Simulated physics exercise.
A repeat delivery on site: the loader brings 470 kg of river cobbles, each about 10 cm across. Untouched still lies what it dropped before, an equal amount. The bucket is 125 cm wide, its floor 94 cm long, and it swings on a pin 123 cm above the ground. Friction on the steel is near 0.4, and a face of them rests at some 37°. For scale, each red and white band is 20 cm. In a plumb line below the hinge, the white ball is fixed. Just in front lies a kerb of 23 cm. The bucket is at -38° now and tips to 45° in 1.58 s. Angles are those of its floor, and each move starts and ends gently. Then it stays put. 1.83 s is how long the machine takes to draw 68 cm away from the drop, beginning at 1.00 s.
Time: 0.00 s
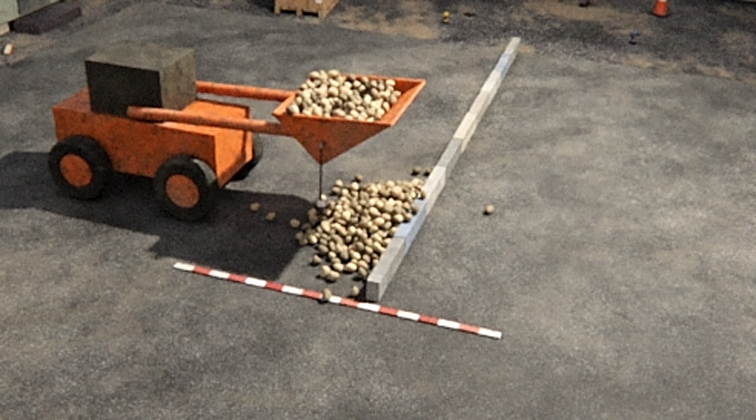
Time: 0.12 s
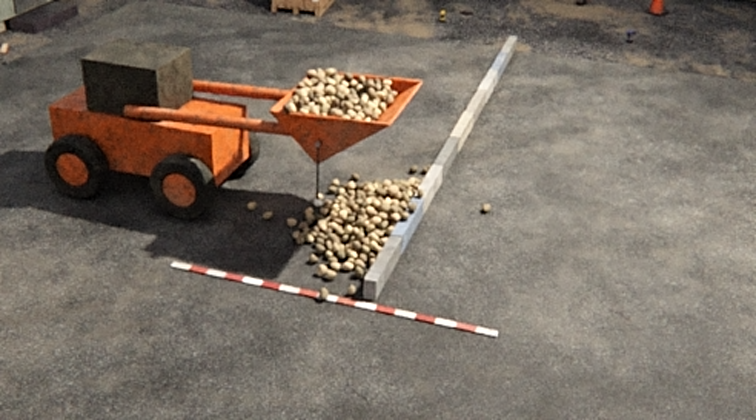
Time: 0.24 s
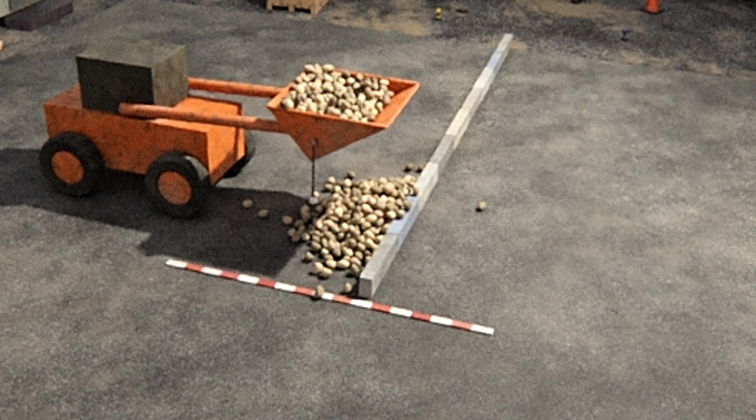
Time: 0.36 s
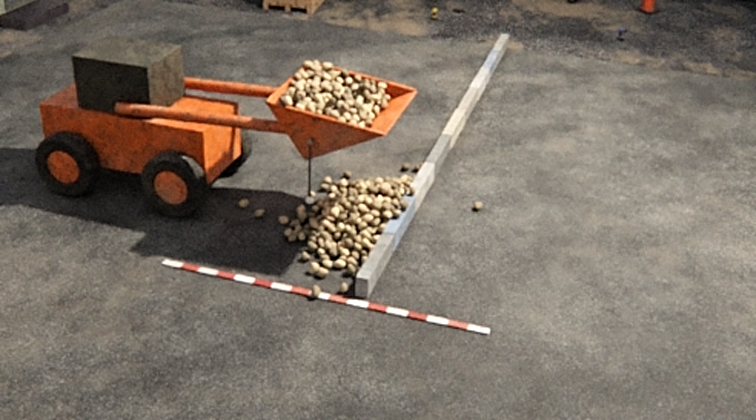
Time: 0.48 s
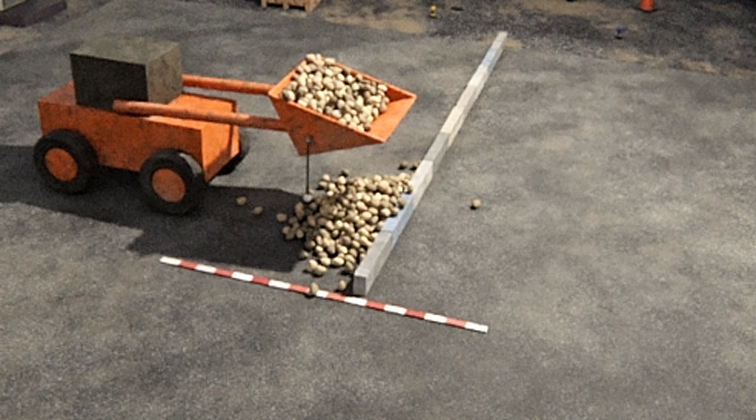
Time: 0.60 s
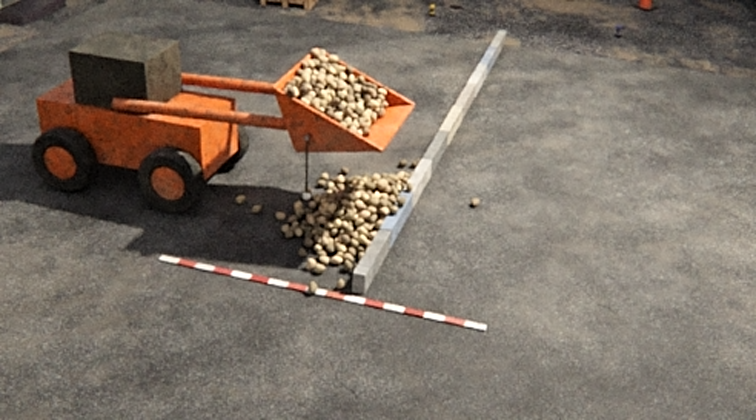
An orange loader held a bucket of pale, rounded stones above a similar heap beside a long kerb, and the bucket slowly swung its back upward, tilting toward the right while the heap lay still.
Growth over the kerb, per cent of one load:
25 percent.
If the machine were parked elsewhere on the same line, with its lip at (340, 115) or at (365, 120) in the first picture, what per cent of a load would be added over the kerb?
Case one about 0 %, case two about 5 %.
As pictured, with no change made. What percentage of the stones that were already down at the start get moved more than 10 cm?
Roughly 10 % of them.
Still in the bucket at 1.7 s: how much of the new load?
Roughly 15 per cent of its load.
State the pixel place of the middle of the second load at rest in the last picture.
They come to rest centred about (377, 207).
After 1.2 s the floor is at 32°; in per cent of one load, 96 in the bucket, 104 on this side of the kerb; the foremost stones are at (411, 195).
After 1.7 s the floor is at 45°; in per cent of one load, 13 in the bucket, 174 on this side of the kerb, 12 over the kerb; the foremost stones are at (448, 211).
After 3.3 s the floor is at 45°; in per cent of one load, 0 in the bucket, 174 on this side of the kerb, 25 over the kerb; the foremost stones are at (516, 234).
After 6.1 s the floor is at 45°; in per cent of one load, 0 in the bucket, 174 on this side of the kerb, 25 over the kerb; the foremost stones are at (516, 234). Net gain over the kerb, 25.
